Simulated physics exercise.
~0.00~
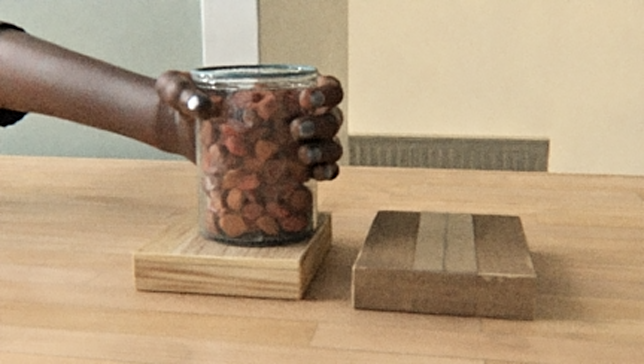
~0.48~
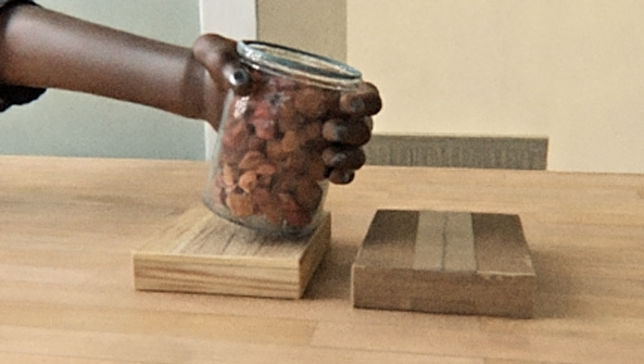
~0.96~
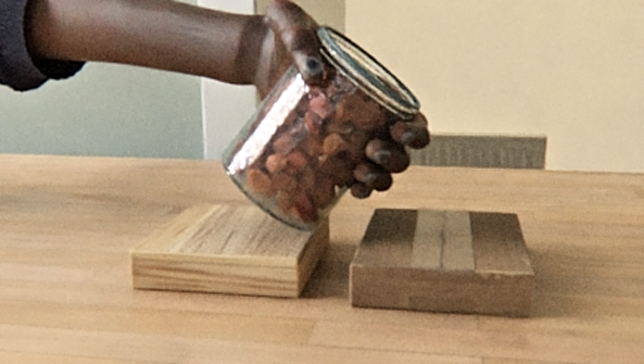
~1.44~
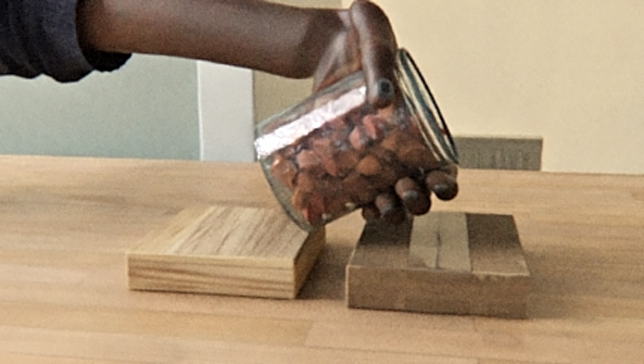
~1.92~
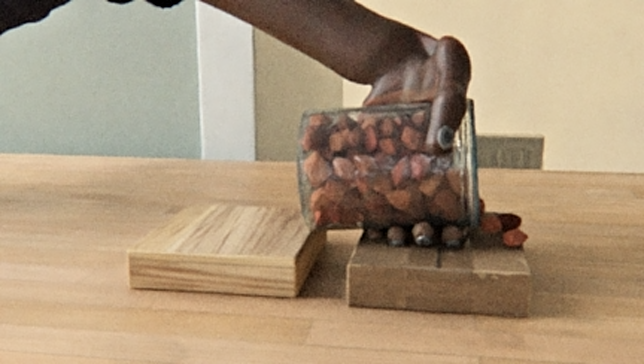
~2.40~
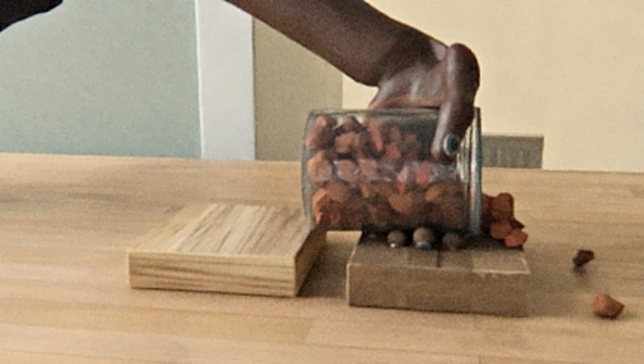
A hand tips a jar onto its side across a wooden block, spilling some reddish-brown chunks.
